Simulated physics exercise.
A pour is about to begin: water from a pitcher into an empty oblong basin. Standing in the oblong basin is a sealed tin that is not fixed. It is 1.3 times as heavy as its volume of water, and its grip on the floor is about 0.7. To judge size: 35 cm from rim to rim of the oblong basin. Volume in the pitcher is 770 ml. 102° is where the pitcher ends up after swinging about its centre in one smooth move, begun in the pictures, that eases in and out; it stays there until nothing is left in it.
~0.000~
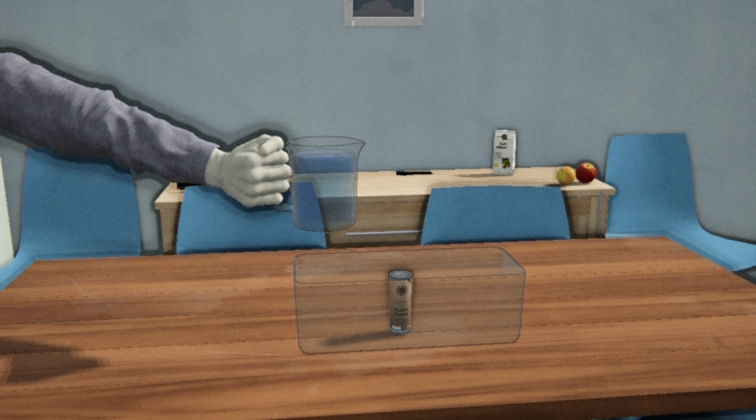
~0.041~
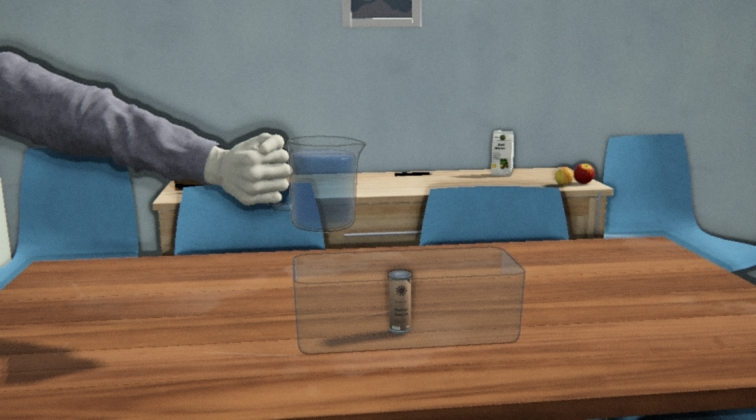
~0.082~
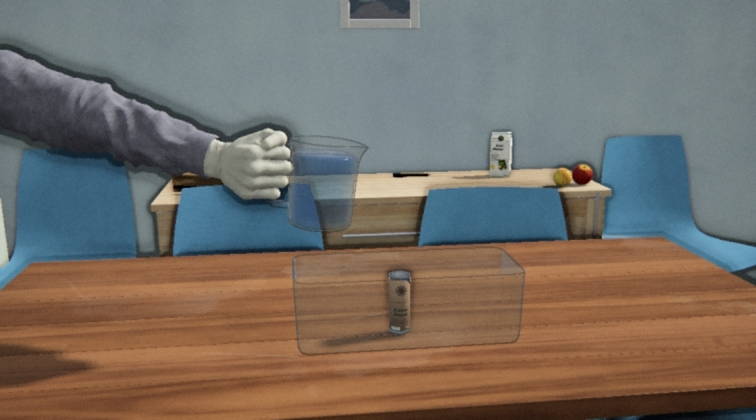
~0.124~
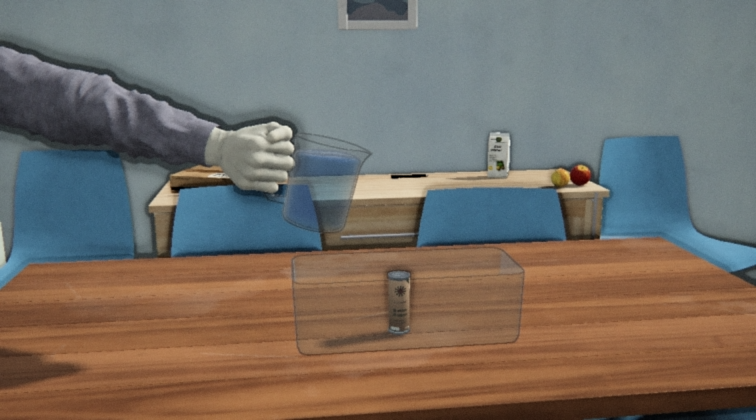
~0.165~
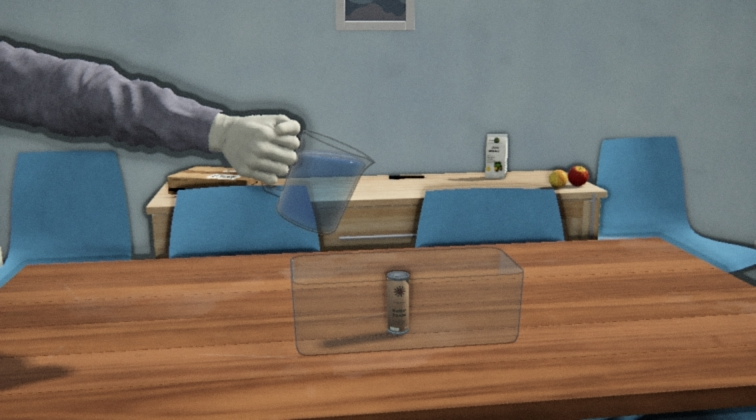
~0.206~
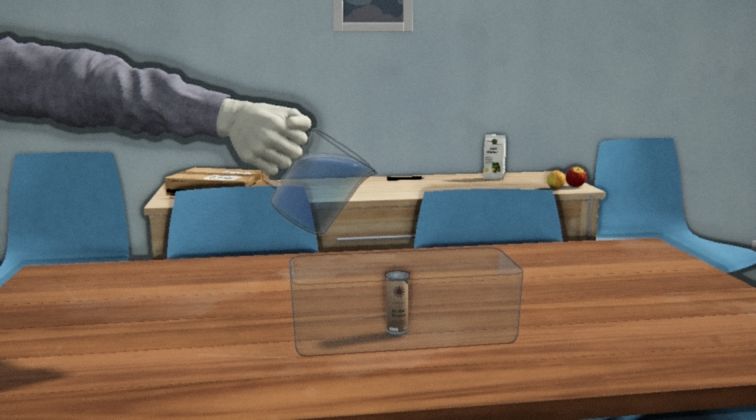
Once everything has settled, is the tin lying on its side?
No.
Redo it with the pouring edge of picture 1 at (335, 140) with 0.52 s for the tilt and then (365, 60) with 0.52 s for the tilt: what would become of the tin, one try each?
The tin overturns the first time and stays vertical the second time.
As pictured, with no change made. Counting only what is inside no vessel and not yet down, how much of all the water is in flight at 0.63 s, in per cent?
18 in a hundred, give or take.
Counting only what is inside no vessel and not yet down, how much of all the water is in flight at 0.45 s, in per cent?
I'd put it at about 26 percent.
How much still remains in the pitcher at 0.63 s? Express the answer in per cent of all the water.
Around 20 percent of it.
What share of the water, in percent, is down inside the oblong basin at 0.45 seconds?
About 16 per cent.
After 0.45 s the tilt is 98° and 59 per cent is still to pour; the tin stands where it began.
After 0.63 s the tilt is 102° and 20 per cent is still to pour; the tin stands where it began.
After 0.82 s the tilt is 102° and 5 per cent is still to pour; the tin stands where it began.
After 1.02 s the tilt is 102° and 1 per cent is still to pour; the tin stands where it began.
In the end the tin stands where it began.
